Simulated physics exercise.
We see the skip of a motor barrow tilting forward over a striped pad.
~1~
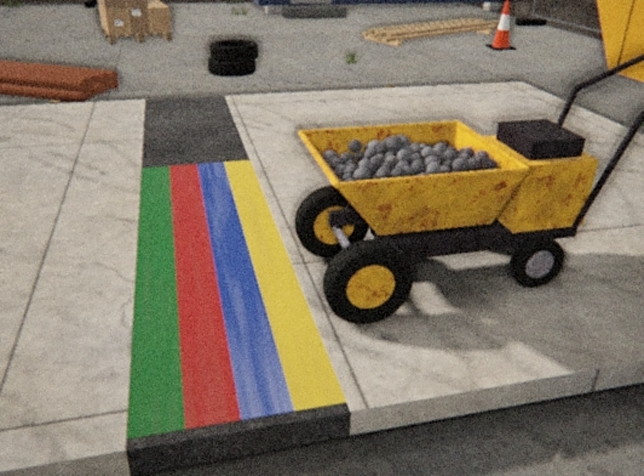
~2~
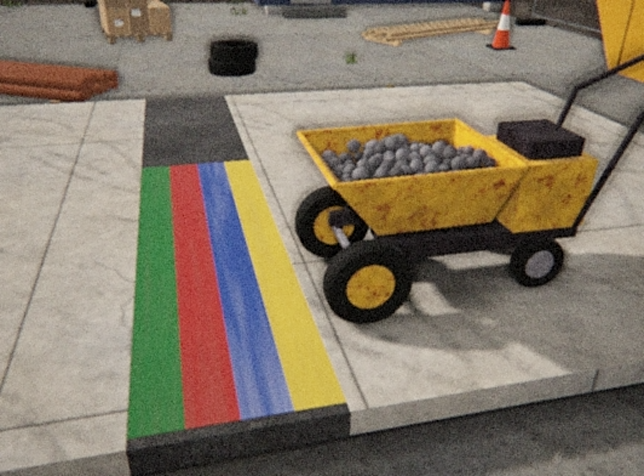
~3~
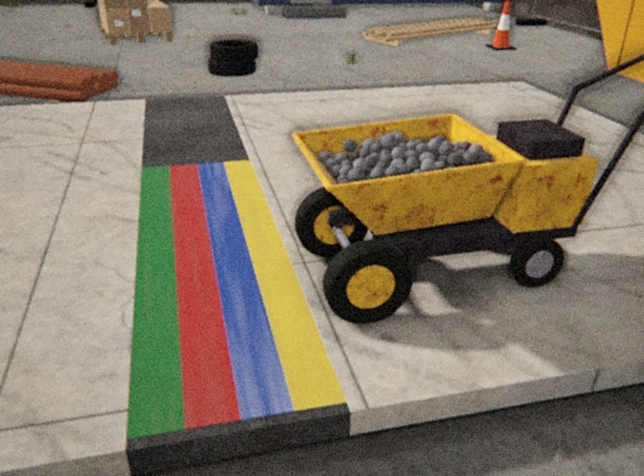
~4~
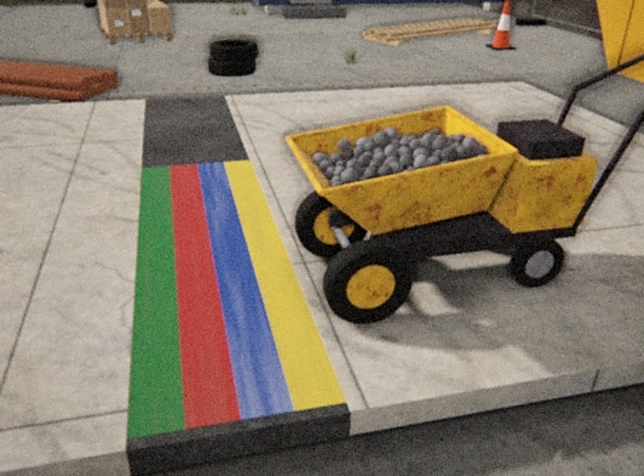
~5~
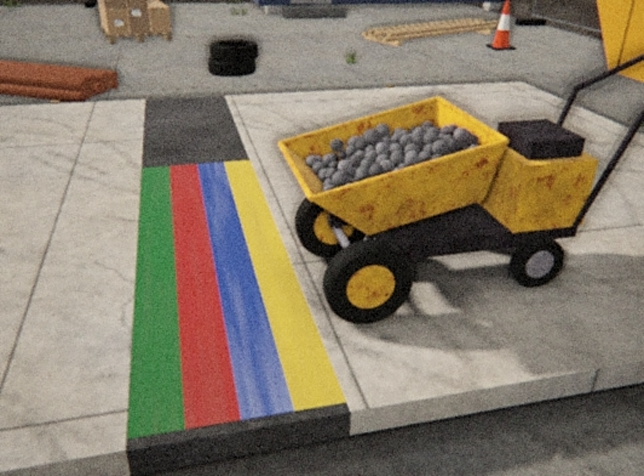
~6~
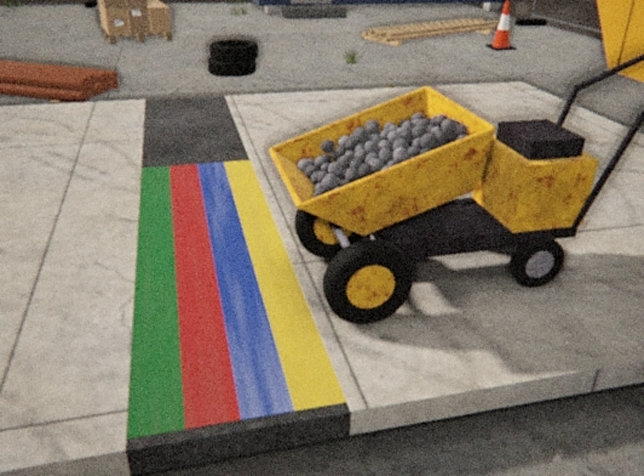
In a paved yard, a yellow motor barrow loaded with round grey cobbles stands to the right of a pad striped green, red, blue and yellow. Its skip starts out level, then tilts gradually forward to the left, the front lip lowering and the back rising, while the wheels stay still.
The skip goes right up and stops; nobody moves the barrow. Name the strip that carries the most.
The red one gets the largest share.
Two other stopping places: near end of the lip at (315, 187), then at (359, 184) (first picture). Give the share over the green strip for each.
Roughly 30 per cent, and 20 per cent.
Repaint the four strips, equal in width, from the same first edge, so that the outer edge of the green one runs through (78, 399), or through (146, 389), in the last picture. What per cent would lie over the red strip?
In turn 30 and 30 in a hundred.
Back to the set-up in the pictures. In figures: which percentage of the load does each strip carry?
Yellow strip: 0 %, blue strip: 20 %, red strip: 35 %, green strip: 20 %.
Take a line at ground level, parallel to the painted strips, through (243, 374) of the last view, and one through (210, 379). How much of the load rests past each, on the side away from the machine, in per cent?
In turn 80 and 60 in a hundred.
Shortly afterwards, skip tipped steeply; the whole lot in the skip.
Next, skip tipped right over; near two thirds in the skip; a little over the blue strip; near a quarter over the red strip; only a few over the green strip; only a few falling.
Some moments later, skip tipped right over; a little in the skip; a little over the blue strip; near a third over the red strip; near a quarter over the green strip; a little off the paint.
In the end, skip tipped right over; a little in the skip; none at all over the yellow strip; near a quarter over the blue strip; near a third over the red strip; near a quarter over the green strip; near a quarter off the paint.
